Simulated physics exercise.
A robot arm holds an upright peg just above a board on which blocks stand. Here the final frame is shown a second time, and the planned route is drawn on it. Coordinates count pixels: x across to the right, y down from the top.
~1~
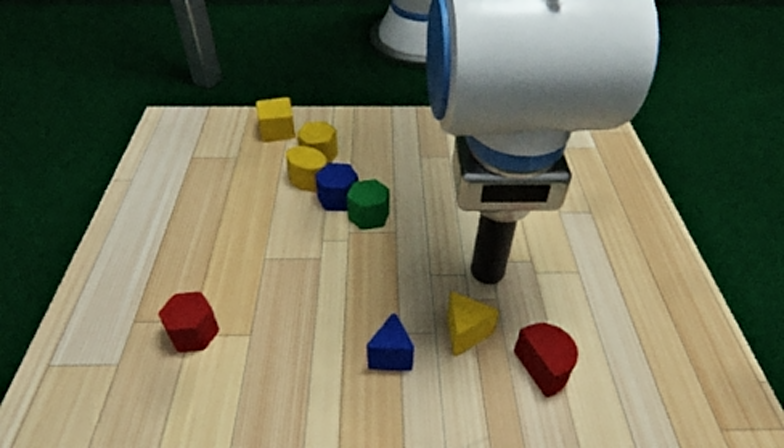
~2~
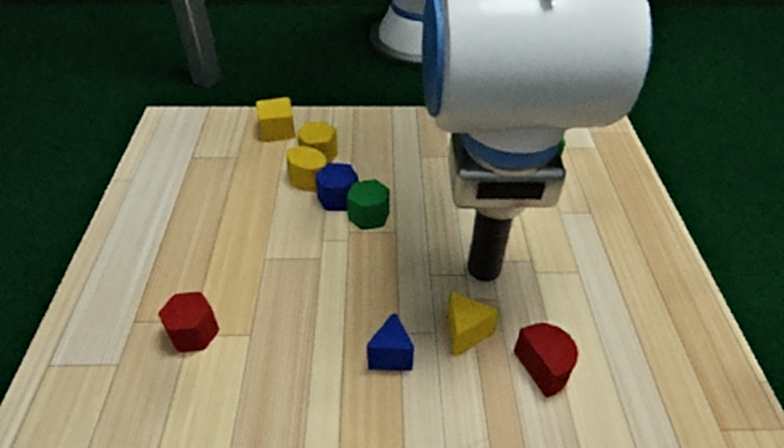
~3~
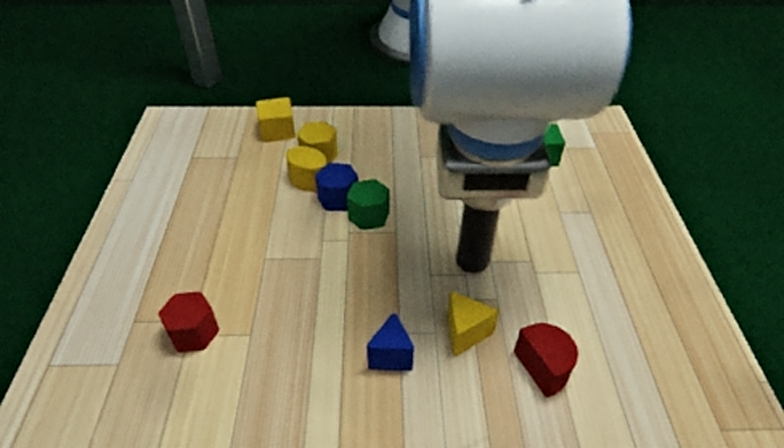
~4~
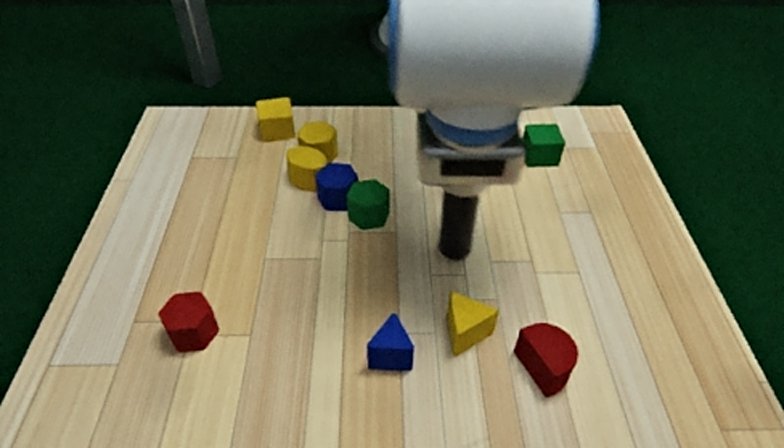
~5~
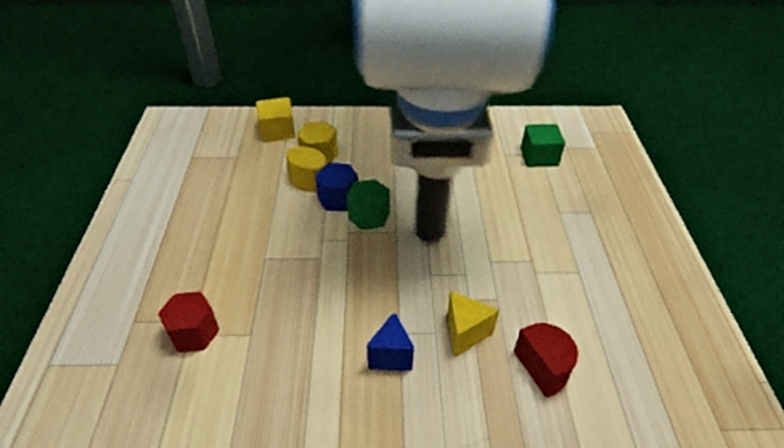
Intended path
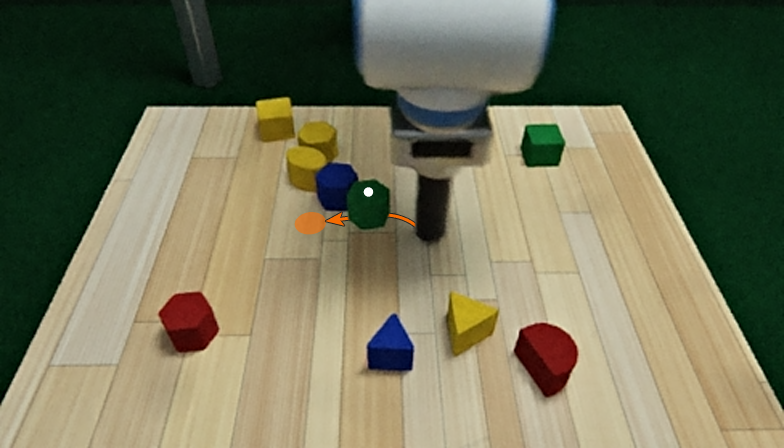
A robot arm holding a dark upright peg starts near the yellow triangular block, shifts slightly left, then glides farther left and toward the back of the wooden board. A green block at the back right comes into view behind it, while all the blocks stay still.
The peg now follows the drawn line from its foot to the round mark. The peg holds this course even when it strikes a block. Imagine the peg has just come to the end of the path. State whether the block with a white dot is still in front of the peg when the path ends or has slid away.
Held in front.
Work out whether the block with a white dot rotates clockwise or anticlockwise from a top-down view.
The turn is anti-clockwise.
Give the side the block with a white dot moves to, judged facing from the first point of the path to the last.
It is displaced to the left.
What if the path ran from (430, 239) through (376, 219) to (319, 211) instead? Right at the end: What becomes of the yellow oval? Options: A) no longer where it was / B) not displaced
Answer: A.
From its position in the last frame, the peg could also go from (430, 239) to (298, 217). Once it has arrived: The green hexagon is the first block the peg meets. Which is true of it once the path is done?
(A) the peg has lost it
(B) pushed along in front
I choose A.
The drawn path runs from (430, 239) over (398, 217) and (354, 218) to (310, 223); the dot is on the green hexagon.
The first path, step by step. One third of the way, peg (396, 208); blue hexagon (332, 174), turned 10° clockwise; green hexagon (361, 192).
Two thirds of the way, peg (354, 209); yellow oval (302, 153); blue hexagon (326, 173), turned 30° clockwise; green hexagon (319, 204), turned 30° anticlockwise.
At the end, peg (309, 215); yellow oval (302, 153); blue hexagon (325, 173), turned 35° clockwise; green hexagon (278, 217), turned 65° anticlockwise.
